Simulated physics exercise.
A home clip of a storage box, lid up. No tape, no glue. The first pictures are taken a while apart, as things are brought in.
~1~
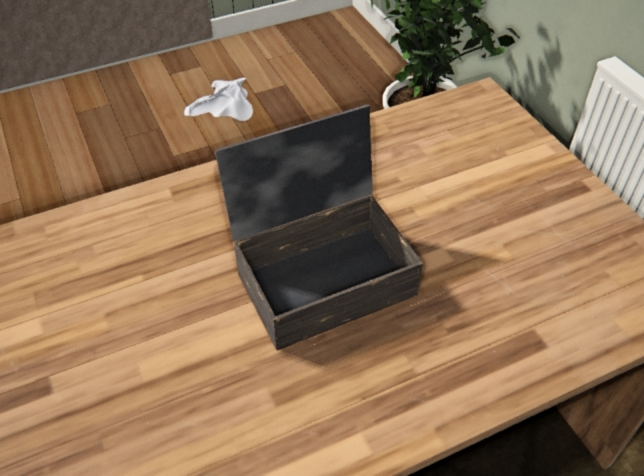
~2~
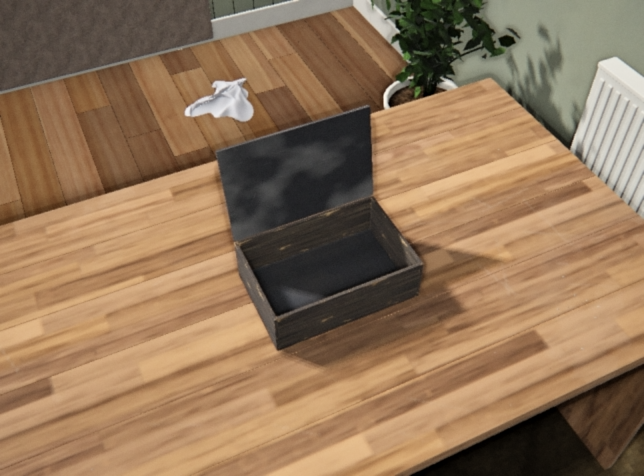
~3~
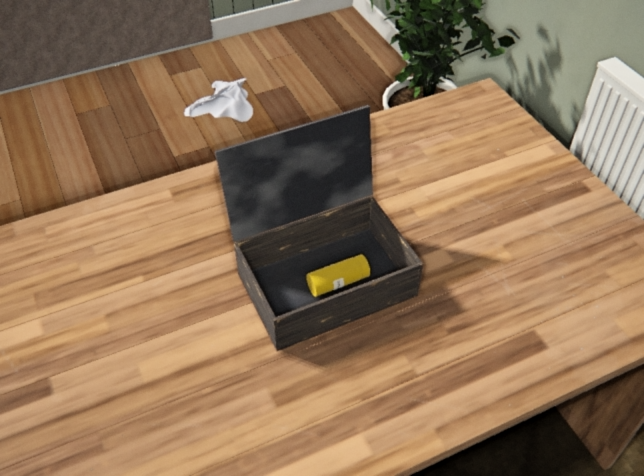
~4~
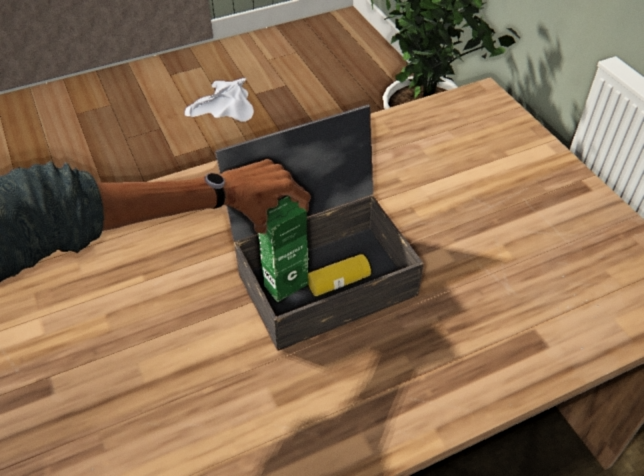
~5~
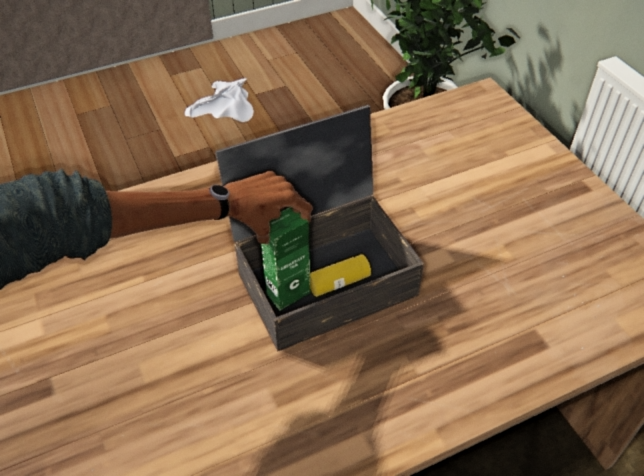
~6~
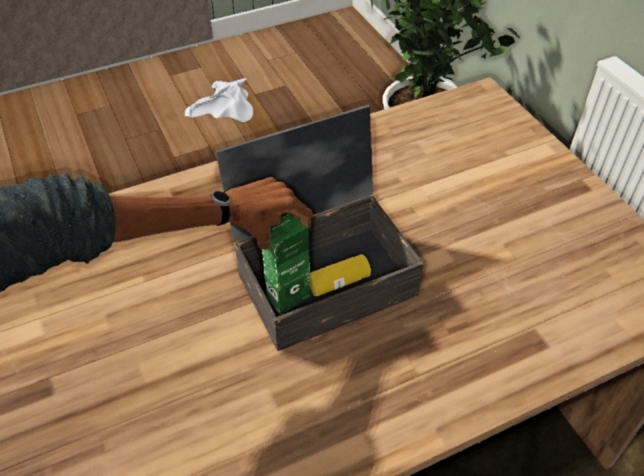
A hand reached in from the left and lowered a green carton into an open dark wooden box on a table, beside a yellow cylinder that had appeared in the box earlier, when it was empty.
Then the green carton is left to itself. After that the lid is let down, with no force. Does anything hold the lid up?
In the end the lid stays ajar.
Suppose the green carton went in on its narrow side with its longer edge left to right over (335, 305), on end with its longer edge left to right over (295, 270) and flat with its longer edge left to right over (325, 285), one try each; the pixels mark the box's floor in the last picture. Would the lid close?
In the first case it sits on the rim; in the second case it is held up; in the third case it shuts flat.
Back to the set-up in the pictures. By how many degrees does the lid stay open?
Some 18° above the rim.
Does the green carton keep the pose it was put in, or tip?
It ends up tilted.
Then, 1.60 s on from there, lid 58° above the rim.
Then, 2.00 s on from there, lid 28° above the rim; green carton turned 37° from how it was put near (307, 289).
In the end, lid 18° above the rim; toppled in the box, green carton; yellow shaker unmoved. At the end, from the last picture's camera, green carton near (305, 286).
